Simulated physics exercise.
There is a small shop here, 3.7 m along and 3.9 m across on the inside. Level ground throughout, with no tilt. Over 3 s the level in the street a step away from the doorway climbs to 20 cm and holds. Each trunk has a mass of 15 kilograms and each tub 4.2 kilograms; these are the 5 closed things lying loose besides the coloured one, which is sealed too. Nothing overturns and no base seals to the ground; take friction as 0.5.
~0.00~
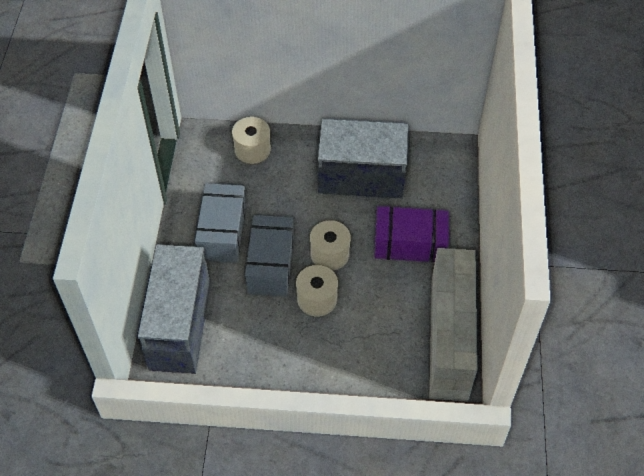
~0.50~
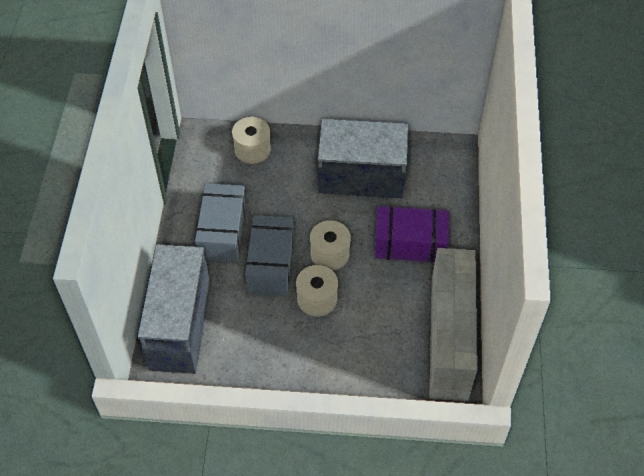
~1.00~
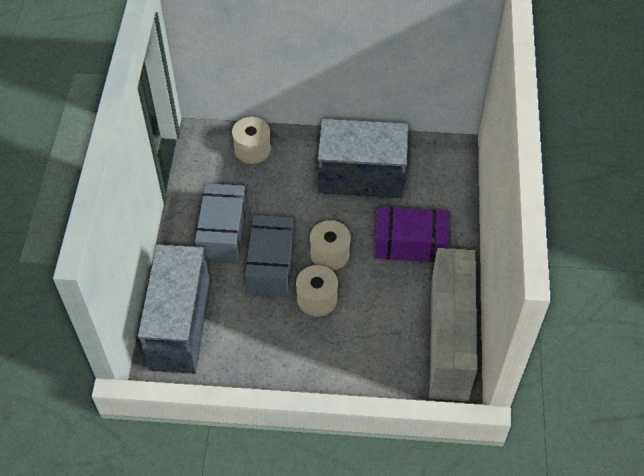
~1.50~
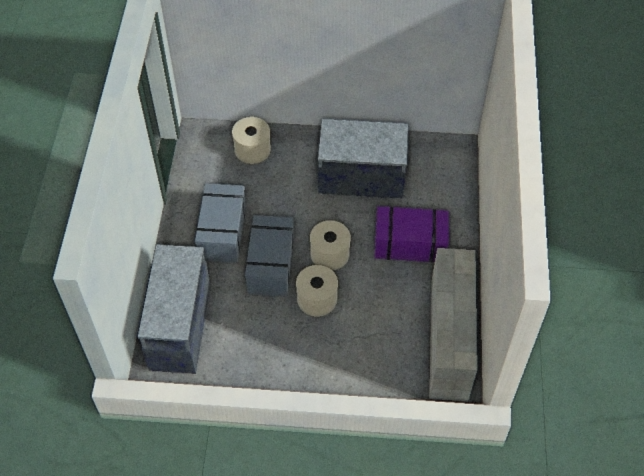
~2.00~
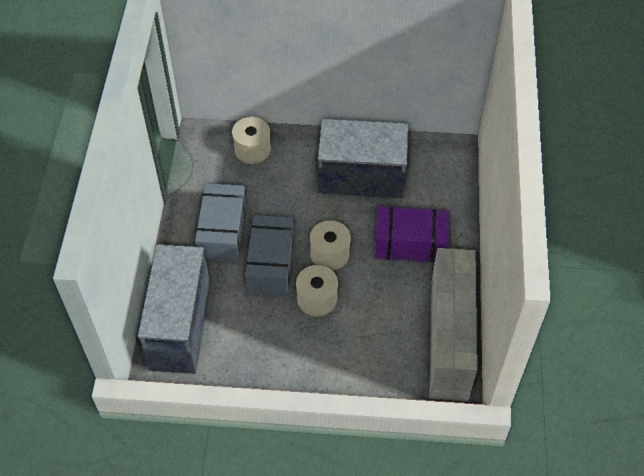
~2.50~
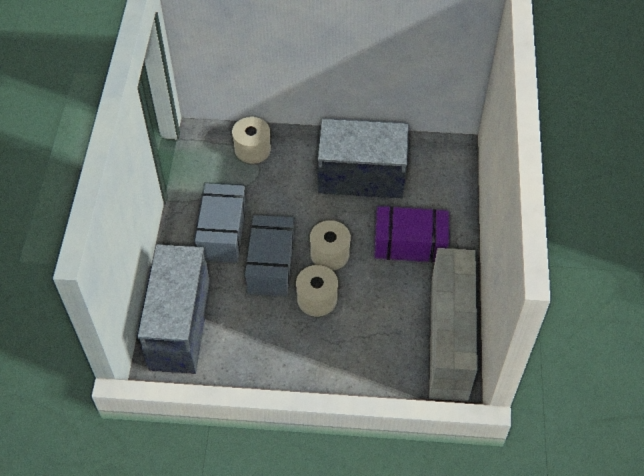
In a small open-topped shop, greenish water spread over the ground outside, then began creeping in through the doorway on the left, while the purple trunk and everything else inside stayed still.
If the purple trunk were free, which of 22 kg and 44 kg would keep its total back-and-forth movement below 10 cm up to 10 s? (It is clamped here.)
Only 44 kg.
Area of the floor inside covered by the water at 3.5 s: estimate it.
Close to 3.0 m2, I'd say.
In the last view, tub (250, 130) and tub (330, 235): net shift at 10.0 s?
In turn: 250 cm, 150 cm.
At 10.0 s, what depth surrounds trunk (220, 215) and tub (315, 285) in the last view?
Depth approx. 4 cm / 6 cm.
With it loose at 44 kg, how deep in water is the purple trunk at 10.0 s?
9 cm, roughly.
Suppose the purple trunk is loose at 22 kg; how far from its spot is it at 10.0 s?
About 80 cm off its spot.
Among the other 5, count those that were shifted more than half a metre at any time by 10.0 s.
I count 5 of them.
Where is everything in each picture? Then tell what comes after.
In the first picture, the purple trunk at (412, 225) rests on the ground; 0.0 m2 under water; 0 of 6 have shifted.
In the second picture, the purple trunk at (412, 225) rests on the ground; 0.0 m2 under water; 0 of 6 have shifted.
In the third picture, the purple trunk at (412, 225) rests on the ground; water covers 0.0 m2; 0 of 6 have shifted.
In the fourth picture, the purple trunk at (412, 225), on the bottom; 0.0 m2 under water; 0 of 6 have shifted.
In the fifth picture, the purple trunk at (412, 225) rests on the ground; water covers 0.1 m2; 0 of 6 have shifted.
In the sixth picture, the purple trunk at (412, 225), on the bottom; water covers 0.7 m2; 0 of 6 have shifted.
After 3.5 s the purple trunk would be 0 cm from its start with 22 kg and 0 cm from its start with 44 kg; 0 cm of water round it then.
After 4.5 s the purple trunk would be 0 cm from its start with 22 kg and 0 cm from its start with 44 kg; 3 cm of water round it then.
After 7.0 s the purple trunk would be 2 cm from its start with 22 kg and 0 cm from its start with 44 kg; 6 cm of water round it then.
After 10.0 s the purple trunk would be 75 cm from its start with 22 kg and 0 cm from its start with 44 kg; 9 cm of water round it then.
